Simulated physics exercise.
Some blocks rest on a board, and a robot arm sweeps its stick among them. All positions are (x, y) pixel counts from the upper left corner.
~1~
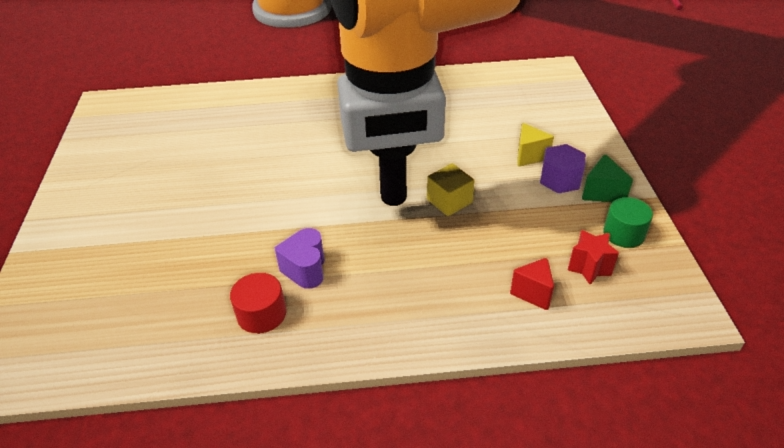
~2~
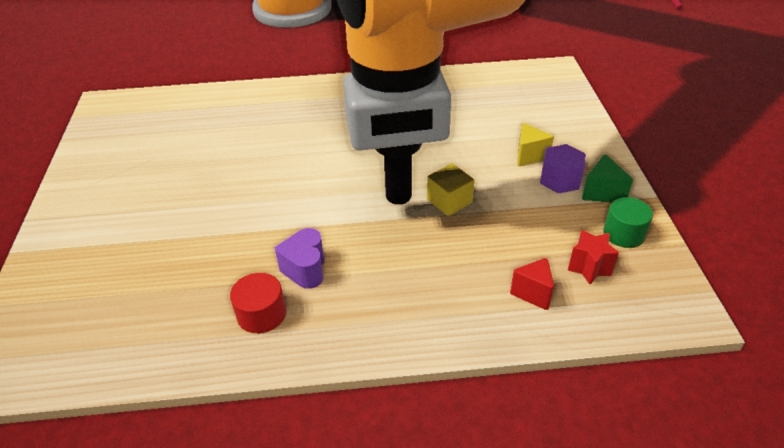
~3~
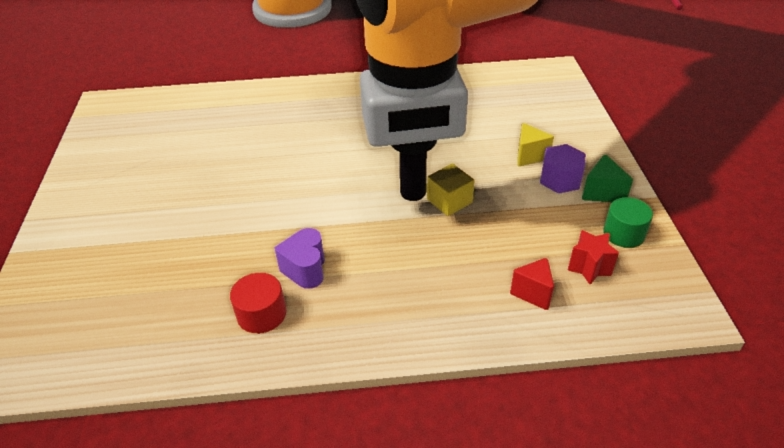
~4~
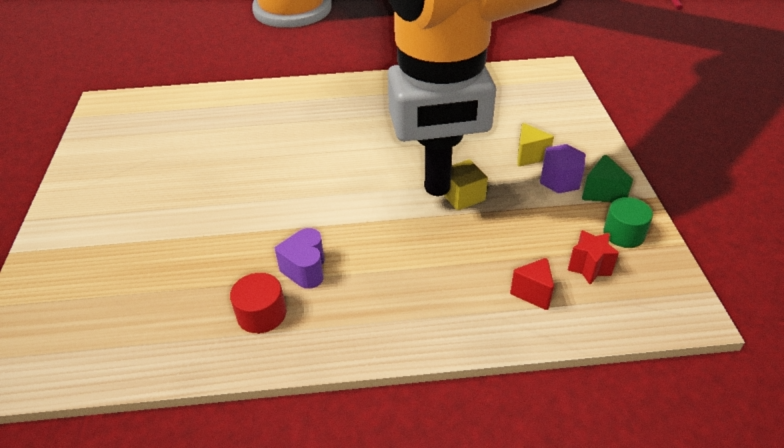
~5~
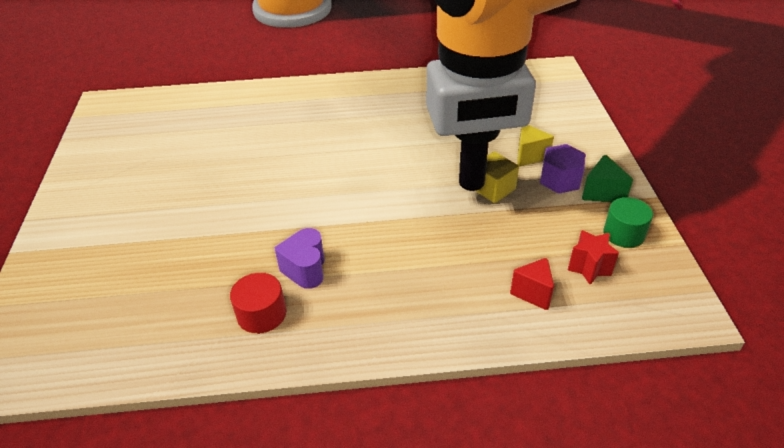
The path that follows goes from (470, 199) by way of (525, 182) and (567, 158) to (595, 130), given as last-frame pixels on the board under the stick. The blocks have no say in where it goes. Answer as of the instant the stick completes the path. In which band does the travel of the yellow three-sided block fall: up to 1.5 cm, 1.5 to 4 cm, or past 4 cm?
The best fit is over 4 cm.
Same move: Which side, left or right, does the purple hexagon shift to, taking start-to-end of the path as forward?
My answer: Right.
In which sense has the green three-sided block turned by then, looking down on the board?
Spins clockwise.
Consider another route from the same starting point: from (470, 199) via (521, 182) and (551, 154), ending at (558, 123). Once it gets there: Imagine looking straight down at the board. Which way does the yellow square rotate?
Spins counterclockwise.
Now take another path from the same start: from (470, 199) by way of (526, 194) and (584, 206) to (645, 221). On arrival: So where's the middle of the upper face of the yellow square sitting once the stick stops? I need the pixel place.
That would be at about pixel (528, 152).
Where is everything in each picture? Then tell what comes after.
Stick tip (394, 199); block tops, yellow square (451, 177); yellow three-sided block (533, 134); purple hexagon (565, 156); green three-sided block (609, 169), in the first picture.
Stick (399, 198); blocks unchanged, in the second picture.
Stick (413, 194); blocks unchanged, in the third picture.
Stick (437, 189); yellow square (465, 172), in the fourth picture.
Stick (471, 184); yellow square (496, 165); yellow three-sided block (533, 134); purple hexagon (565, 156); green three-sided block (609, 169), in the fifth picture.
On the path given first. One third of the way, stick (528, 167); yellow square (534, 141), turned 30° anticlockwise; yellow three-sided block (540, 125), turned 30° clockwise; purple hexagon (569, 155).
Two thirds of the way, stick (571, 142); yellow square (552, 121), turned 80° anticlockwise; yellow three-sided block (536, 107), turned 15° anticlockwise; purple hexagon (598, 151), turned 40° clockwise; green three-sided block (619, 171), turned 20° clockwise.
At the end, stick (598, 116); yellow square (554, 118), turned 90° anticlockwise; yellow three-sided block (534, 106), turned 25° anticlockwise; purple hexagon (598, 151), turned 40° clockwise; green three-sided block (619, 171), turned 20° clockwise.
